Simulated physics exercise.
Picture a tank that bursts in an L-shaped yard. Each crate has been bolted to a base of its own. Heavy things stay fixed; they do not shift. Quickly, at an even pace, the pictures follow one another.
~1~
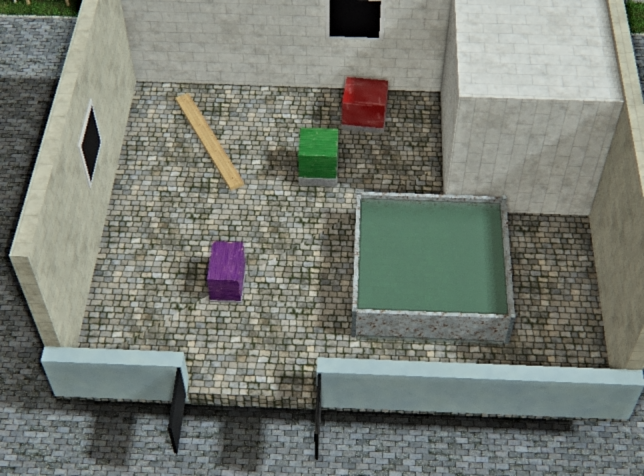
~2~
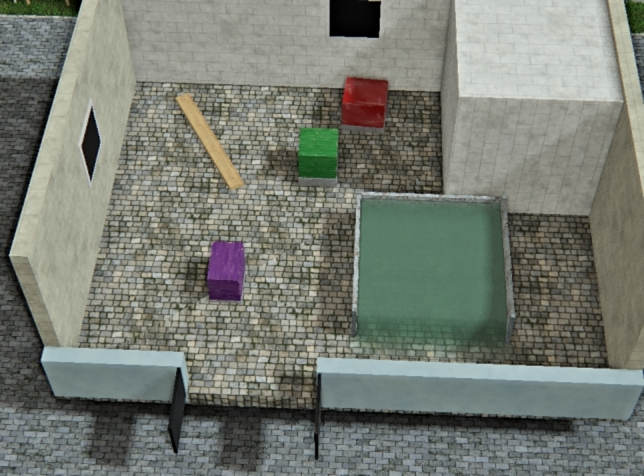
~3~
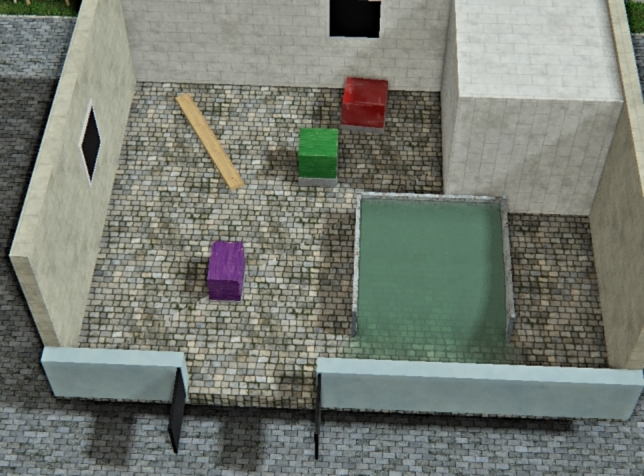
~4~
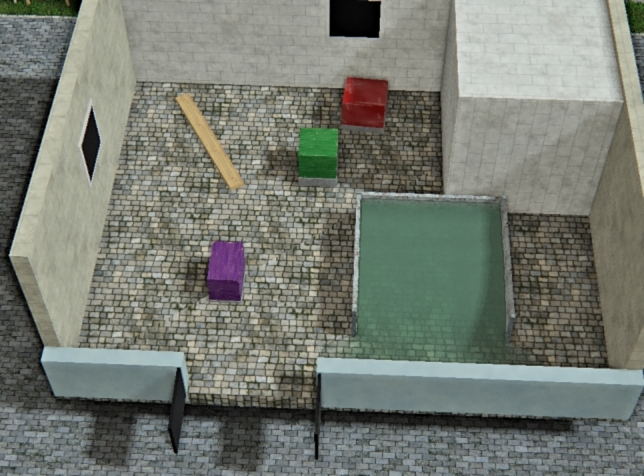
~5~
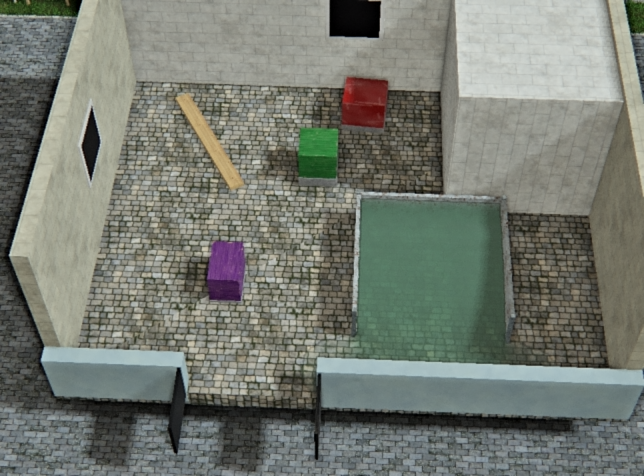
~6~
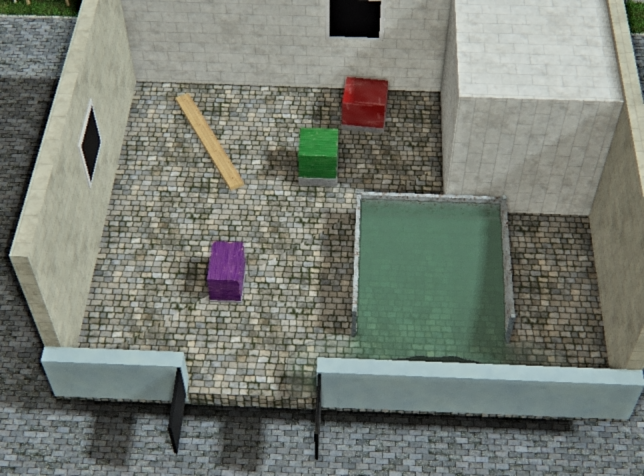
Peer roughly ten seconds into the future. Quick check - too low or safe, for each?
Red crate safe; green crate safe; purple crate too low.
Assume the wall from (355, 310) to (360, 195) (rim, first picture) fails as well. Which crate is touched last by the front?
Answer: The crate marked red.
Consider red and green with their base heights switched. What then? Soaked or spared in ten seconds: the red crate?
Note: Red crate is left dry.
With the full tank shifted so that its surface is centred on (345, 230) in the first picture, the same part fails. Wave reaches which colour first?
First is the one in purple.
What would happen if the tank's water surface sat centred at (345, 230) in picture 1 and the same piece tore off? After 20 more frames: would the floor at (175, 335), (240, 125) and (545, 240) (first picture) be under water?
As listed: Flooded, free of water, flooded.
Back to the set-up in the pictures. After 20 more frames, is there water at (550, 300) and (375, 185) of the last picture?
Result, in sequence: Waterlogged; unwetted.
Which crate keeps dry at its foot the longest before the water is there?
Note: The red-painted one.
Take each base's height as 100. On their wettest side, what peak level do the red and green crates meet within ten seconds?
Roughly 50 percent, then 60 percent.
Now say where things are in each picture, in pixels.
The water tank at (432, 255) is whole and still, in the first frame.
The front is at (350, 340), out from the gap at (431, 329), in the second frame.
Water pours out at (431, 331) and has run to (345, 360), in the third frame.
The front is at a hidden place, out from the gap at (431, 331), in the fourth frame.
Water pours out at (431, 332) and has run to a hidden place, in the fifth frame.
Water pours out at (431, 332) and has run to a hidden place, in the sixth frame.
A moment on, water covers 15 % of the floor; the red crate not reached, the green crate not reached, the purple crate not reached.
Next, water covers 30 % of the floor; the red crate not reached, the green crate not reached, the purple crate water round its plinth.
Then, water covers 45 % of the floor; the red crate not reached, the green crate water round its plinth, the purple crate water round its plinth.
Later, water covers 75 % of the floor; the red crate water round its plinth, the green crate water round its plinth, the purple crate water round its plinth.
In the end, water covers 90 % of the floor; the red crate stayed above the water, the green crate stayed above the water, the purple crate was topped.
